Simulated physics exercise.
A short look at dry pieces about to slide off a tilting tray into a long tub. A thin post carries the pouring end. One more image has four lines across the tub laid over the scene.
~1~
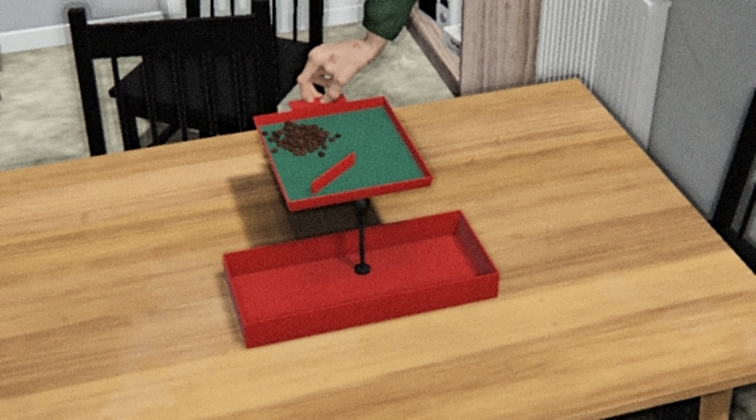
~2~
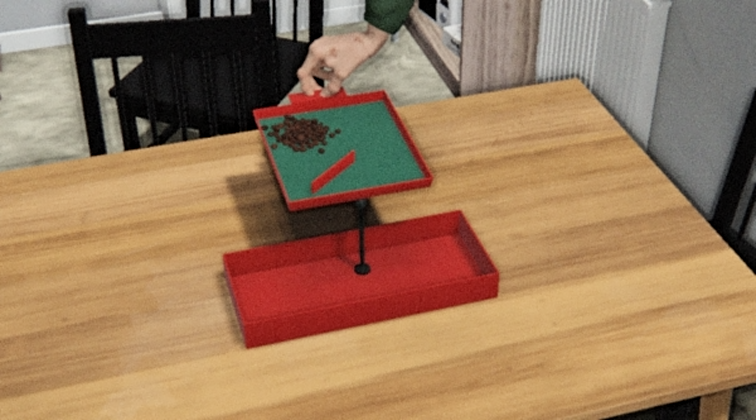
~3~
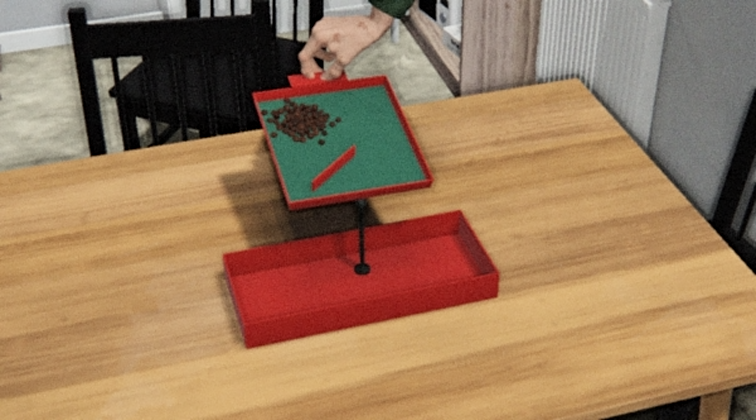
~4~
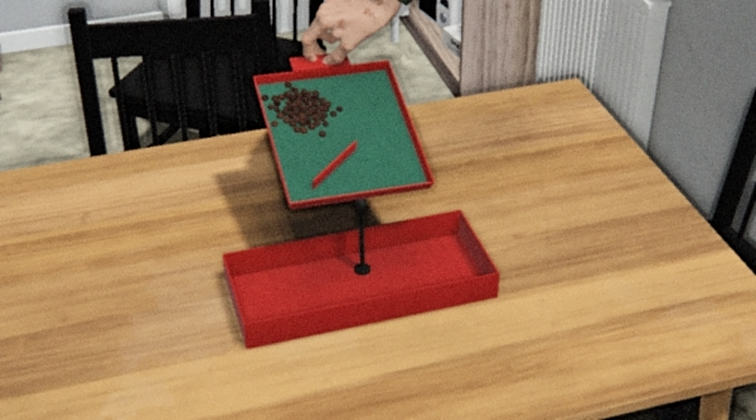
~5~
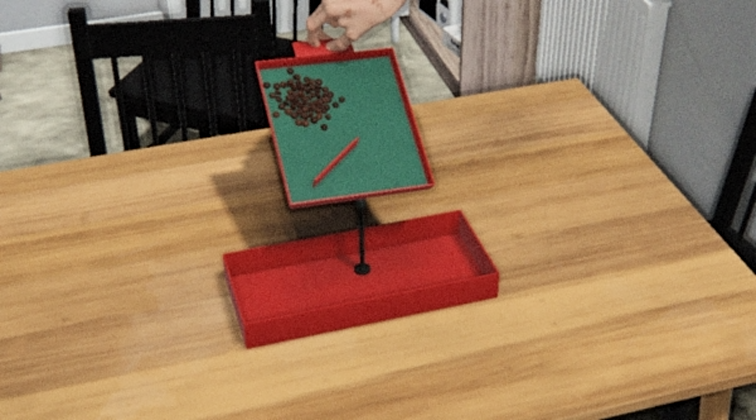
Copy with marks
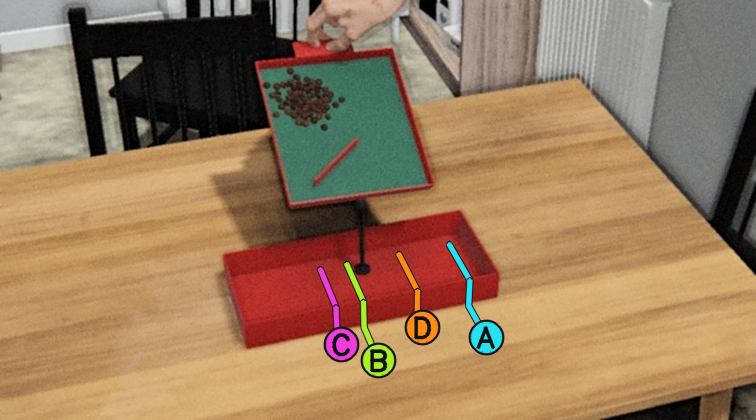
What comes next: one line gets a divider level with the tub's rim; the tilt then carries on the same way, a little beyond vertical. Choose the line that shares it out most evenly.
The best line is C.
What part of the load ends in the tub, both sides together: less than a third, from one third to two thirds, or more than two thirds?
It is more than two thirds.
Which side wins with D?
The left side.
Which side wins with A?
Left.
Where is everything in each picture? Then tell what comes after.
In the first frame, corners of the pouring end (290, 201) and (430, 176), level; middle of the load (300, 138), flat chocolate drops.
In the second frame, corners of the pouring end (290, 201) and (430, 177), barely tipped; fin from (312, 183) to (354, 151).
In the third frame, corners of the pouring end (291, 201) and (431, 179), a little tipped; front corners of the tub (245, 324) and (499, 273).
In the fourth frame, corners of the pouring end (292, 202) and (432, 181), clearly tipped; far corners (256, 78) and (387, 62).
In the fifth frame, corners of the pouring end (292, 202) and (432, 183), clearly tipped; the right corner sinks a little lower.
On the marked copy, line A crosses the front rim at (469, 279); line B crosses the front rim at (363, 300); line C crosses the front rim at (335, 306); line D crosses the front rim at (417, 290).
With A, of what is caught, every piece on the left of the divider, not one piece on the right.
With B, of what is caught, almost all on the left of the divider, about a tenth on the right.
With C, of what is caught, roughly half on the left of the divider, roughly half on the right.
With D, of what is caught, almost all on the left of the divider, about a tenth on the right.
